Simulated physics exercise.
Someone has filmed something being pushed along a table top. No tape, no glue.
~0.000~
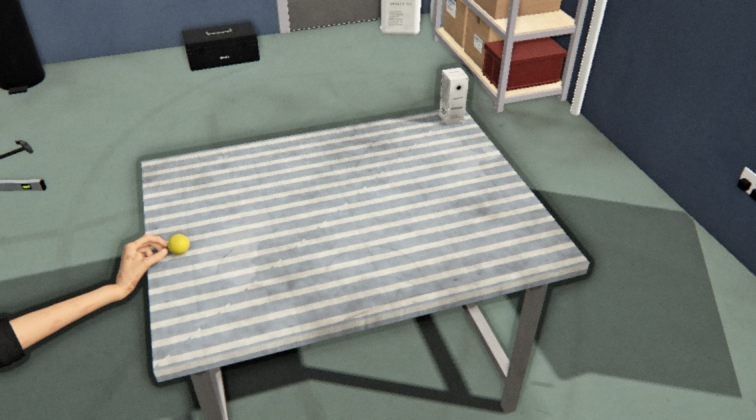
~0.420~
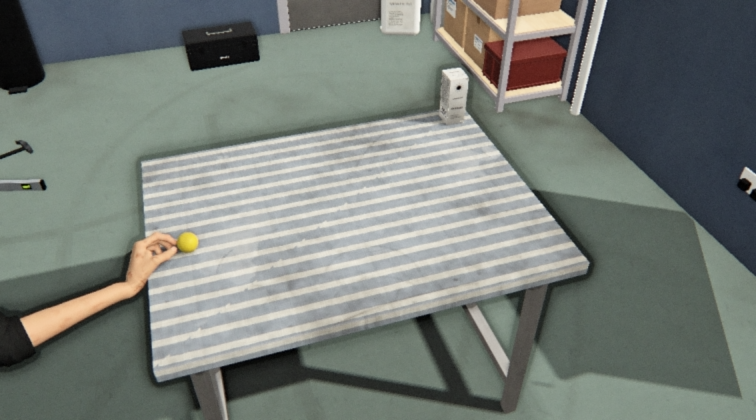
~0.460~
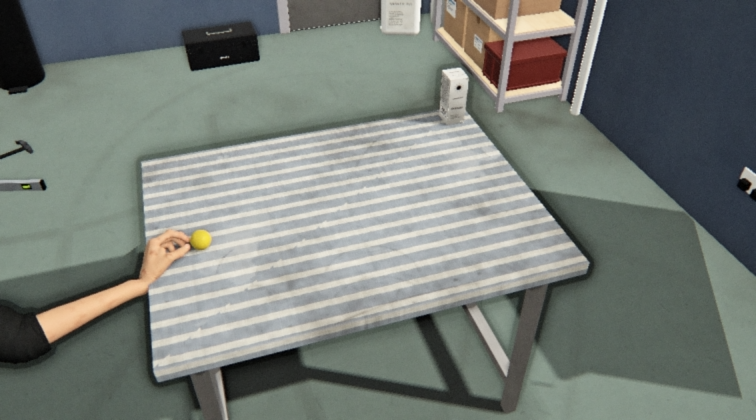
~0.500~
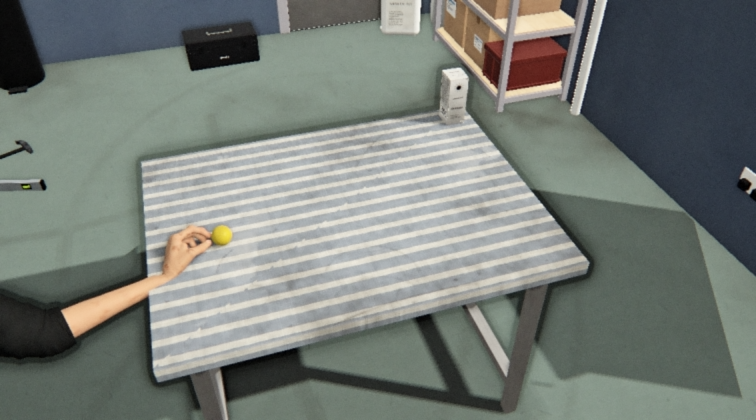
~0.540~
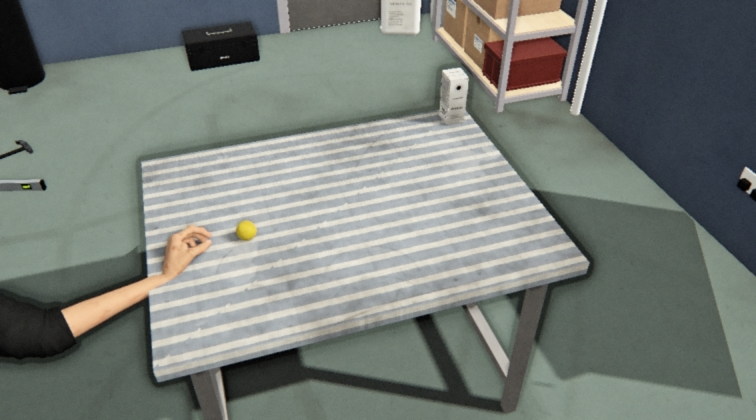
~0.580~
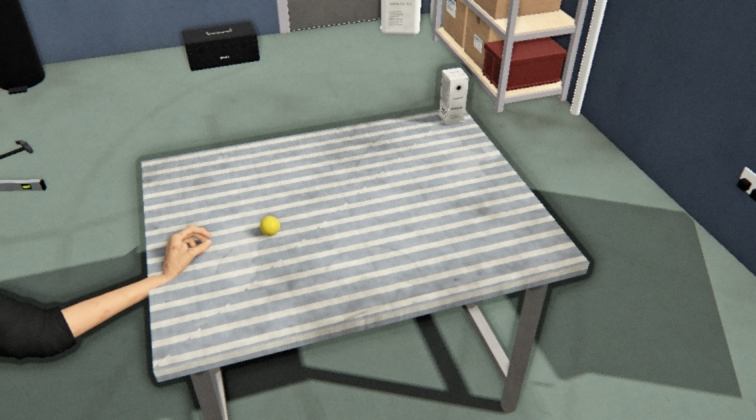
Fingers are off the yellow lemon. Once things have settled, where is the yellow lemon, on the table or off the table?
The yellow lemon falls off the table.
After 0.98 s, yellow lemon shifted well along near (468, 185).
After 1.38 s, yellow lemon now off the table.
In the end (1.7 s), off the table, yellow lemon.
